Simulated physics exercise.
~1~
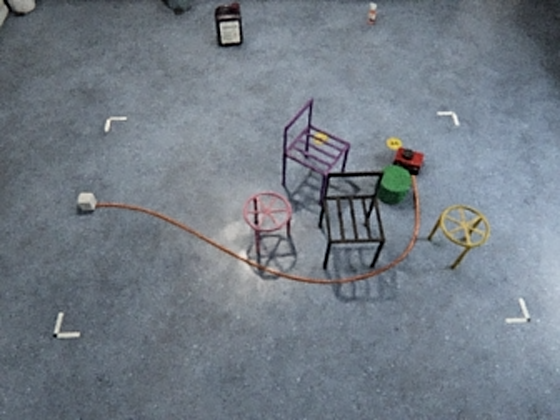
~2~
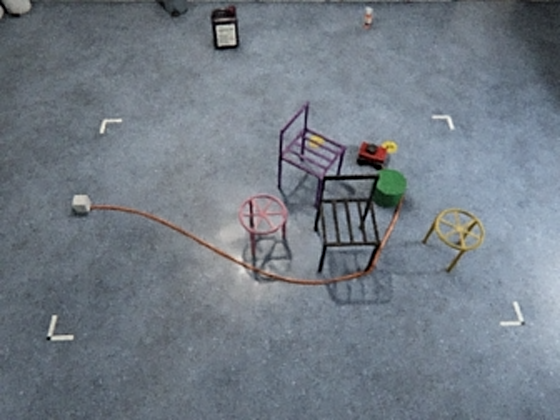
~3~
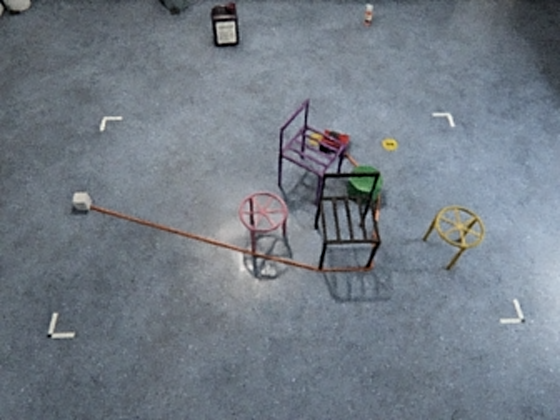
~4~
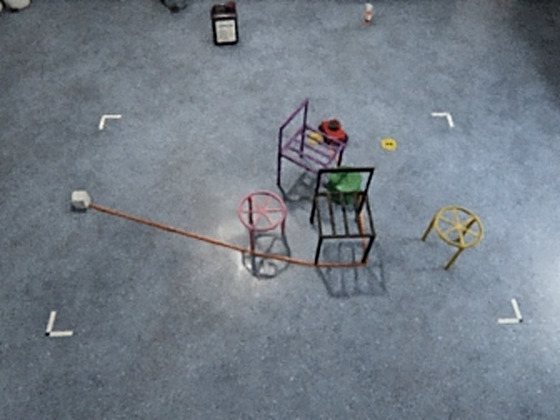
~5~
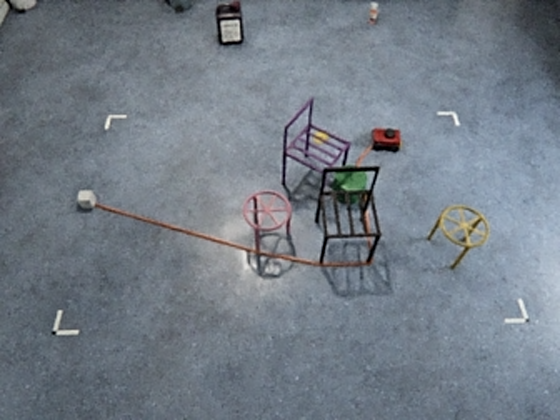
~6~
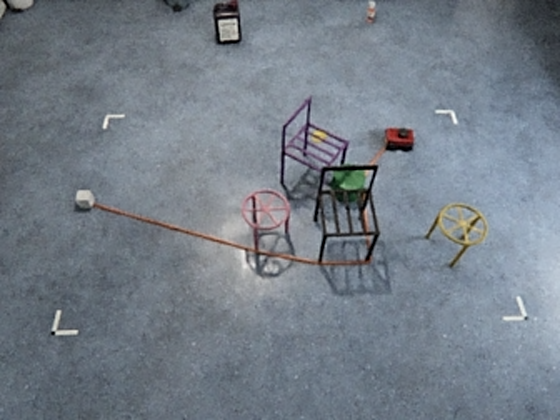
A small red cart trailing a long orange lead moves among little furniture on a speckled blue-grey floor, seen from high above. The lead runs from a pale block at left, past a pink stool, a purple chair, a black chair and a green tub, with a yellow stool at right. The cart first heads left behind the tub, and the lead tightens, dragging the tub left toward the black chair. After edging upward by the purple chair, the cart turns back right. It ends at upper right, the tub displaced behind the black chair, which has shifted slightly.
